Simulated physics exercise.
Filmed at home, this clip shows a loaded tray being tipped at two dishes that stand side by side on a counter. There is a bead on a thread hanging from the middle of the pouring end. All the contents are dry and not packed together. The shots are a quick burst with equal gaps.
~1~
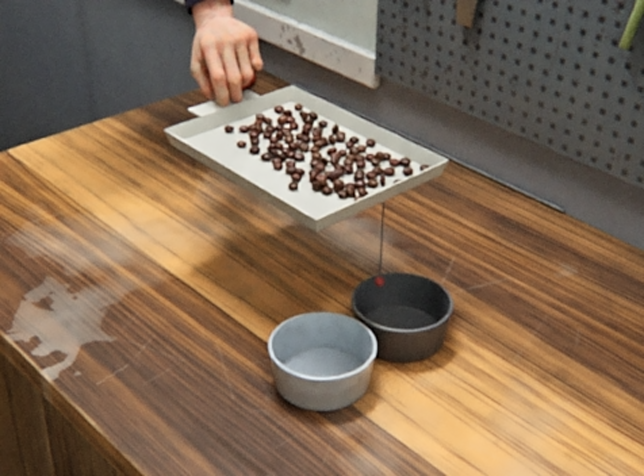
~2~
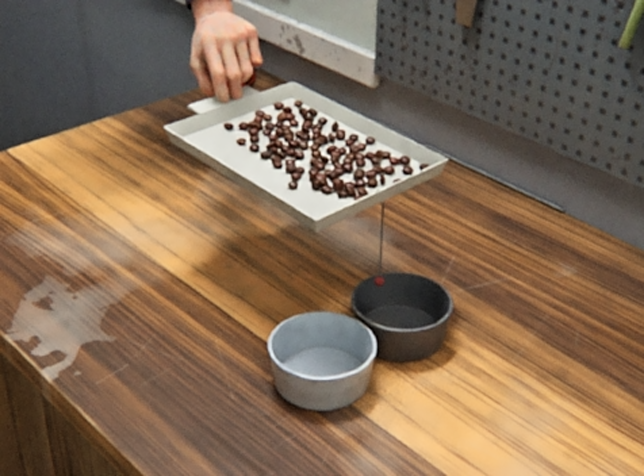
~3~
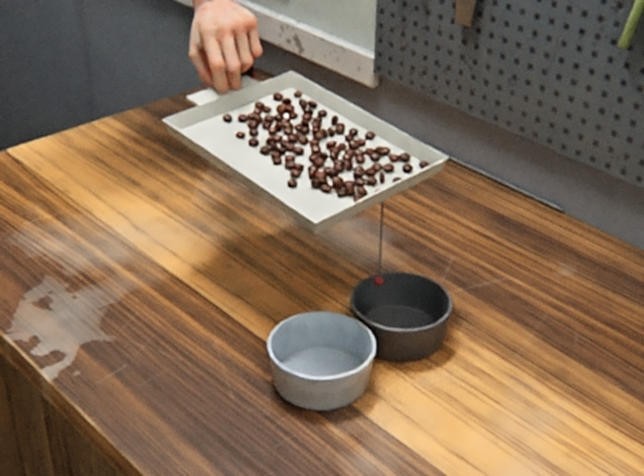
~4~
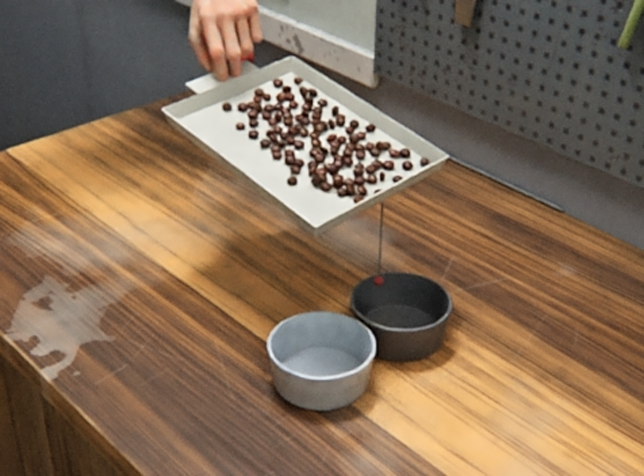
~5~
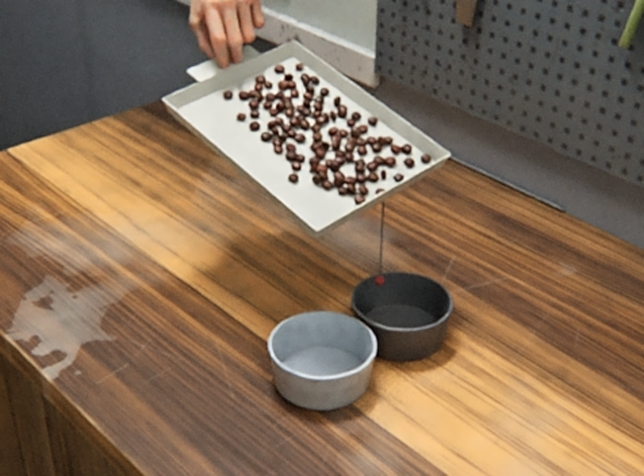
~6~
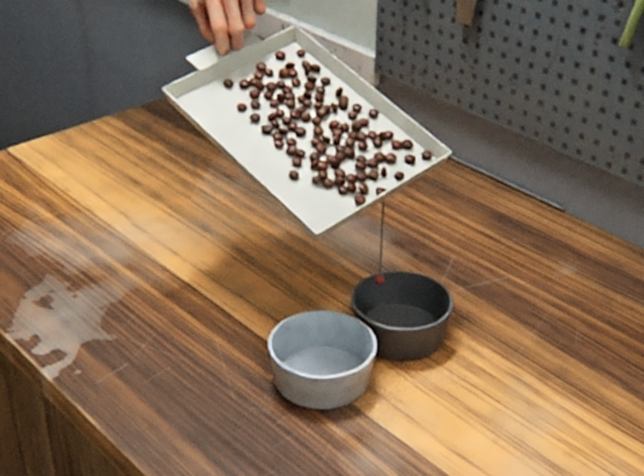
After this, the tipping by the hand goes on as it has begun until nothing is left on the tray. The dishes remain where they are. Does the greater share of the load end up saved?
Yes - catch: Above fifty percent.
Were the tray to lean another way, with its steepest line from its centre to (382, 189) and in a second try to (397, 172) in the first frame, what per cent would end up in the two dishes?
So it's 50 percent with the first slope and 10 percent with the other.
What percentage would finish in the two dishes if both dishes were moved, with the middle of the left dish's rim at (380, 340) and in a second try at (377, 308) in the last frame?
Close to 40 in a hundred, then close to 30 in a hundred.
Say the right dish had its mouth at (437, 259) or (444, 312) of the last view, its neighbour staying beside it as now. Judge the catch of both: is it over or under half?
First try: Lower than half; second try: Lower than half.
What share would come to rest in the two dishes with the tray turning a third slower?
It would come out near 90 per cent.
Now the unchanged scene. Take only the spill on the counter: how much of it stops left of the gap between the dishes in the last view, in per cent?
Close to 60 per cent.
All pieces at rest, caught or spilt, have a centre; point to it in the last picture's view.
Somewhere around (325, 366) in the last picture.
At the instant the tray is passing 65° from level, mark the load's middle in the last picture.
Look about (335, 216) in the last picture.
Just after the last frame, tray tipped steeply; the larger part on the tray; just a few in the left dish; about a tenth in the air.
A moment on, tray tipped past a quarter turn; about a tenth on the tray; roughly two thirds in the left dish; about a tenth in the right dish; about a tenth outside both; about a tenth in the air.
Further on, tray tipped past a quarter turn; the larger part in the left dish; about a tenth in the right dish; about a tenth outside both.
When it is over, tray tipped past a quarter turn; the larger part in the left dish; about a tenth in the right dish; about a tenth outside both.
